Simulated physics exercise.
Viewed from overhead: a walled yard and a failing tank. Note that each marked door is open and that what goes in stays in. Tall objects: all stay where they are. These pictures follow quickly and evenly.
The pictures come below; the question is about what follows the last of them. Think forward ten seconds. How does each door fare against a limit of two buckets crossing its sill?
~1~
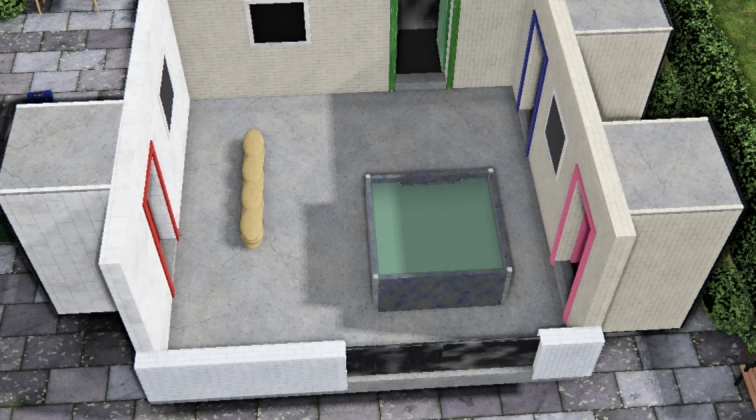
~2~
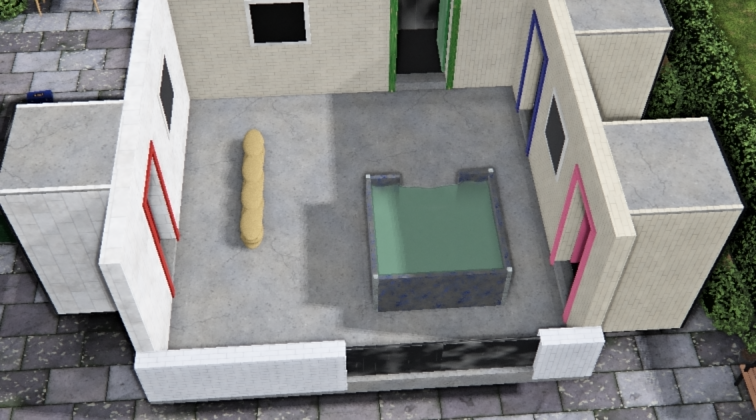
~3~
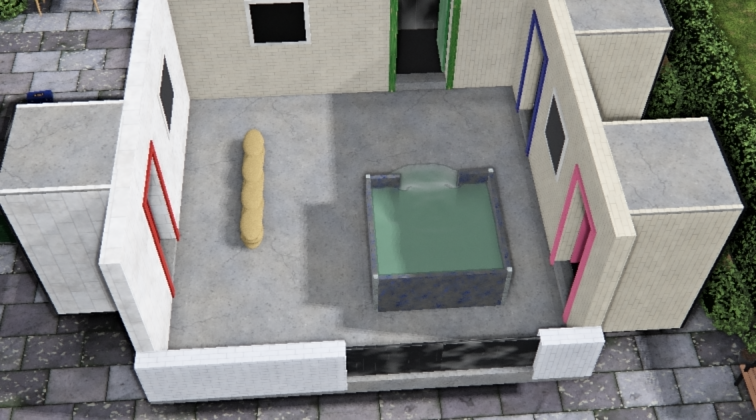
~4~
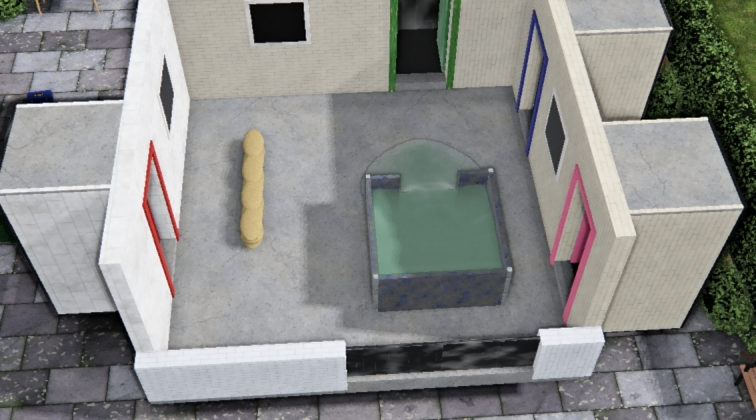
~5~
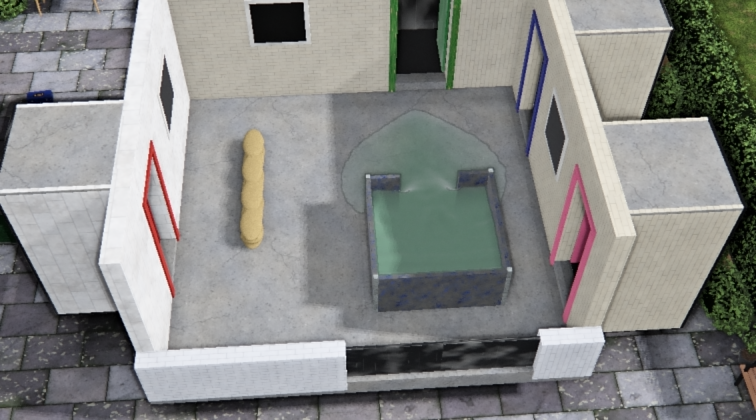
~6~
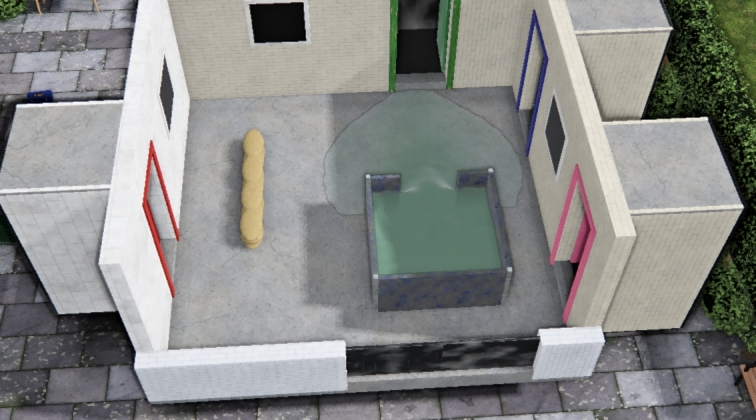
The green door goes past the limit. The pink door stays within the limit. The red door stays within the limit. The blue door goes past the limit.
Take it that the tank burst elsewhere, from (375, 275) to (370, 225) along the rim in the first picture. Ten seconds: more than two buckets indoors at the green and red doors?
Result - green: Below the limit; red: Above the limit.
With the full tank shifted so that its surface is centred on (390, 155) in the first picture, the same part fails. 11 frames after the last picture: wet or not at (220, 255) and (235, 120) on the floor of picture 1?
Taking them in the order given, I'd call it not reached and then drenched.
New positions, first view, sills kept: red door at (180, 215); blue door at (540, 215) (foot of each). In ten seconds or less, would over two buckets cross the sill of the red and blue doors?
First red door is not flooded, then blue door is not flooded.
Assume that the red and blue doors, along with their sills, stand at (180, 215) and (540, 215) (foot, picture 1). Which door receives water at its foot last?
Last: The pink door.
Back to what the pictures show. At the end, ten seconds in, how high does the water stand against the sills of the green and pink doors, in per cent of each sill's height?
Close to 50 per cent for the first one and close to 60 per cent for the second.
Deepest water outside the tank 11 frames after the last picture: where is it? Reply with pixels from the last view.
I would choose the pixel (447, 95).
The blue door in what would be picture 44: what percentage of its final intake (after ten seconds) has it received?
Approximately 85 in a hundred, I reckon.
A moment on, water covers 35 % of the floor; the green door over two buckets in, the pink door not reached, the red door not reached, the blue door wet at the sill, nothing in.
Next, water covers 35 % of the floor; the green door far over two buckets in, the pink door not reached, the red door not reached, the blue door under two buckets in.
Then, water covers 50 % of the floor; the green door far over two buckets in, the pink door not reached, the red door not reached, the blue door over two buckets in.
Later, water covers 80 % of the floor; the green door far over two buckets in, the pink door wet at the sill, nothing in, the red door wet at the sill, nothing in, the blue door far over two buckets in.
In the end, water covers 95 % of the floor; the green door far over two buckets in, the pink door wet at the sill, nothing in, the red door wet at the sill, nothing in, the blue door far over two buckets in.
